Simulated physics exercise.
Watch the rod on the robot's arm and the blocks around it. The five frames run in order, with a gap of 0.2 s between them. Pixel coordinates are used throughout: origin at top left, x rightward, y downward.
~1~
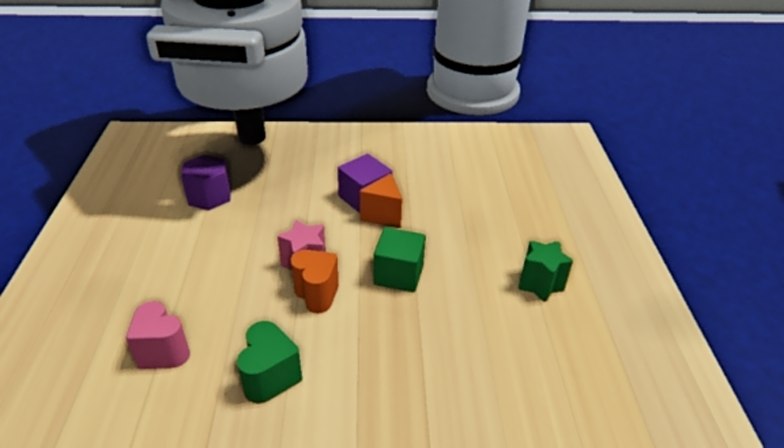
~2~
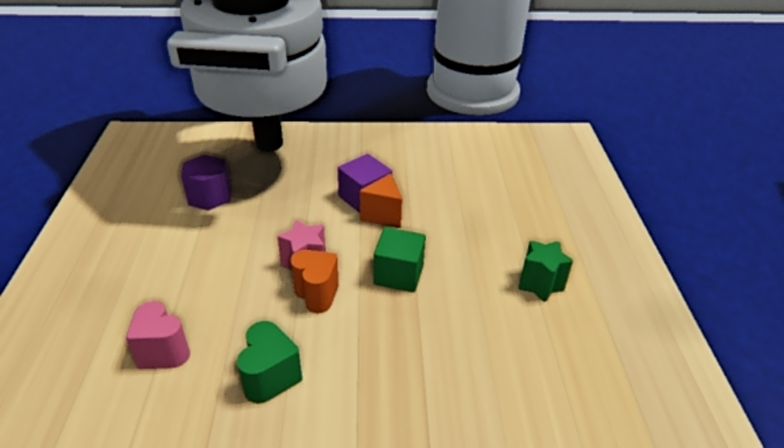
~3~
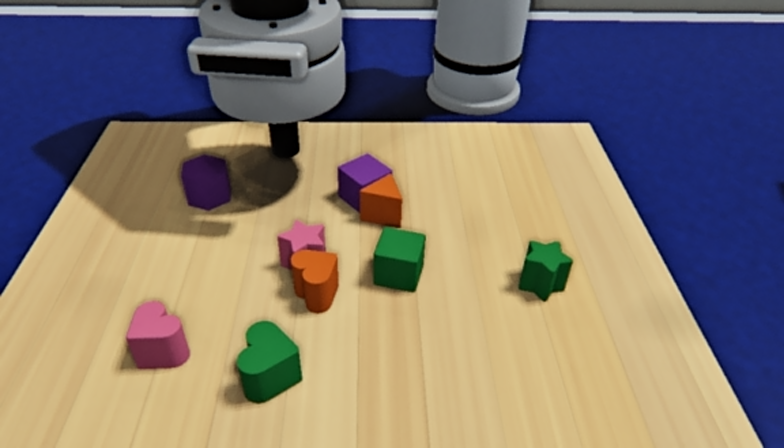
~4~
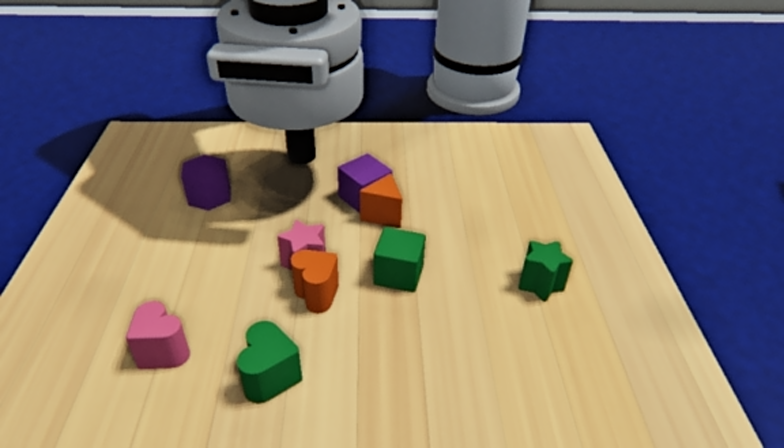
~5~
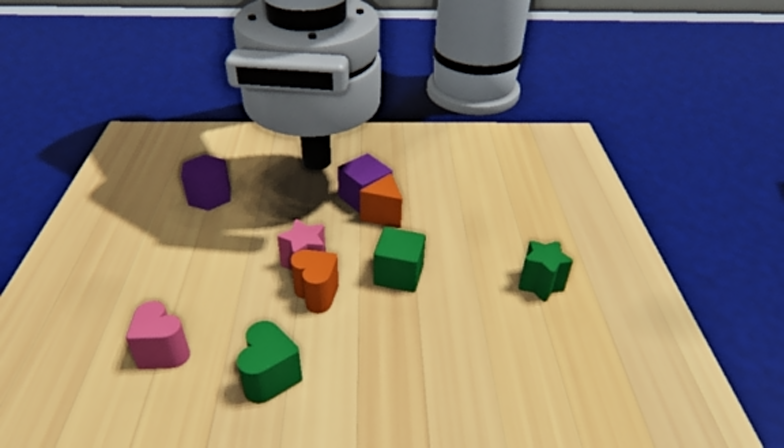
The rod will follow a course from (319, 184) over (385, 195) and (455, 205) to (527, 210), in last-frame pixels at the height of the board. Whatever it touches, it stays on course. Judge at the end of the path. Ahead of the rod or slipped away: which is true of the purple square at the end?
Gone from the front.
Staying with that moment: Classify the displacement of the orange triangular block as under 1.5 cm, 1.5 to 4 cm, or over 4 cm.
Above 4 cm.
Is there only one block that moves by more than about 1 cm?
I believe not.
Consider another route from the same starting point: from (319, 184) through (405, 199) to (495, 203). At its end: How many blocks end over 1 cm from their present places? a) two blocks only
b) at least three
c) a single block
That would be a.
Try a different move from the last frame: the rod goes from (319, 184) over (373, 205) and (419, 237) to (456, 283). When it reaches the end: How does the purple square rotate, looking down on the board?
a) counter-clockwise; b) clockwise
a: Counter-clockwise.
The first path, step by step. One third of the way, rod (387, 173); purple square (412, 183), turned 15° clockwise; orange triangular block (419, 205), turned 20° clockwise.
Two thirds of the way, rod (459, 184); purple square (443, 196), turned 50° clockwise; orange triangular block (433, 218), turned 50° clockwise.
At the end, rod (531, 189); purple square (443, 196), turned 50° clockwise; orange triangular block (433, 218), turned 50° clockwise.
